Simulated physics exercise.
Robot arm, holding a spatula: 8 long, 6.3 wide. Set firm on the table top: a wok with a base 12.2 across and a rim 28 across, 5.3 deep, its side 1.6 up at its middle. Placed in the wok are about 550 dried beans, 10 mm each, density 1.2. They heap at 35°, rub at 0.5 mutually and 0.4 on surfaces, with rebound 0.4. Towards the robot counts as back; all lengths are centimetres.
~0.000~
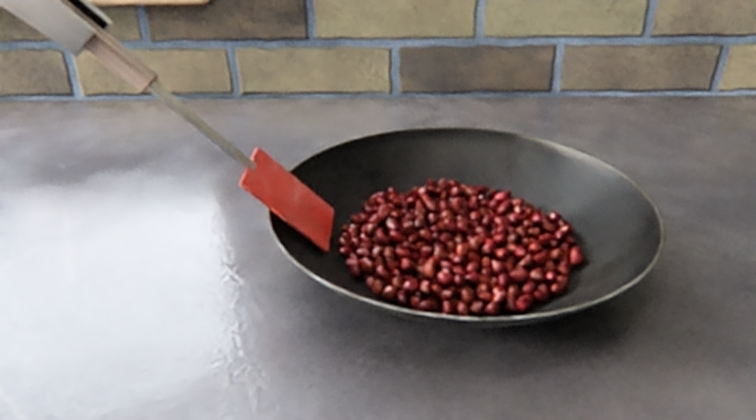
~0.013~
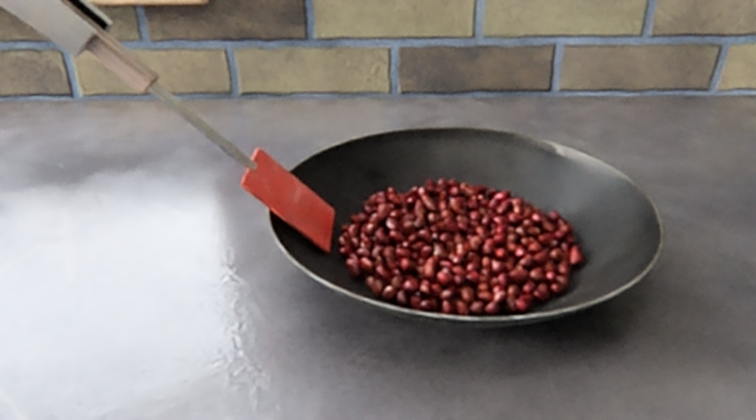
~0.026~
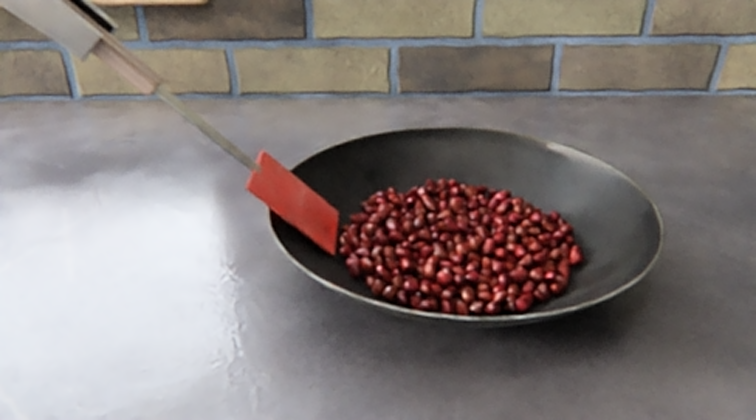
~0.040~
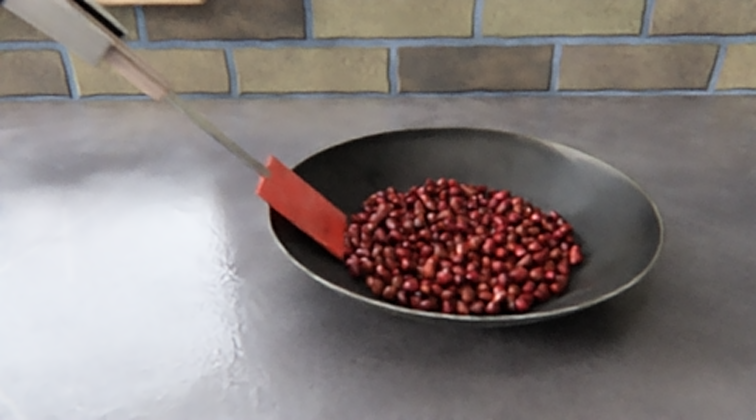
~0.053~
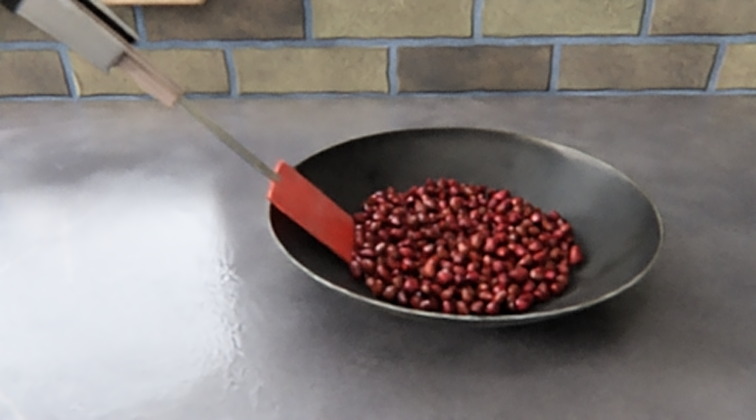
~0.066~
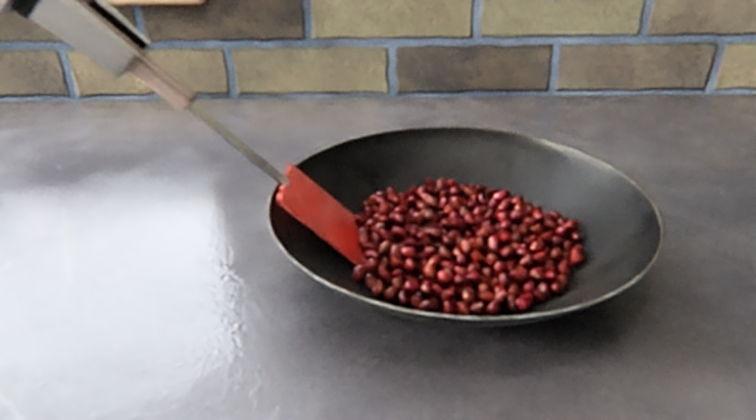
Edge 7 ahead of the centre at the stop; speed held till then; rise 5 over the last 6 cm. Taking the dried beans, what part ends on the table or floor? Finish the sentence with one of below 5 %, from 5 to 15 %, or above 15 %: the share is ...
The share is below 5 %.
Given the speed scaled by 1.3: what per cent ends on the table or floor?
Around 0 percent would finish on the table or floor.
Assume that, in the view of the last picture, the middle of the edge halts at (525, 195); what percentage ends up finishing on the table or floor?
0 %, roughly.
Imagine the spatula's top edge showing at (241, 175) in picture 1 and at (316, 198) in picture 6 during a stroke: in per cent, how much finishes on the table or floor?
10 %.
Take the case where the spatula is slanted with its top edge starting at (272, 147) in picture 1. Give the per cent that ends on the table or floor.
I'd estimate close to 0 per cent.
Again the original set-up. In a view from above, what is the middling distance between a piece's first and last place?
Some 4 cm.
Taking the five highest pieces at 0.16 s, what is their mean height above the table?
They are near 4 cm up.
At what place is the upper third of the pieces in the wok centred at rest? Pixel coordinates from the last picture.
(570, 215).
After 0.16 s, sloping 45°, highest piece 5 above the table; 548 in the wok.
After 0.26 s, sloping 45°, highest piece 6 above the table; 548 in the wok.
After 0.51 s, sloping 45°, highest piece 6 above the table; 548 in the wok.
After 1.56 s, sloping 45°, highest piece 6 above the table; 548 in the wok.
In the end, 548 in the wok. That is 0 % on the table or floor.
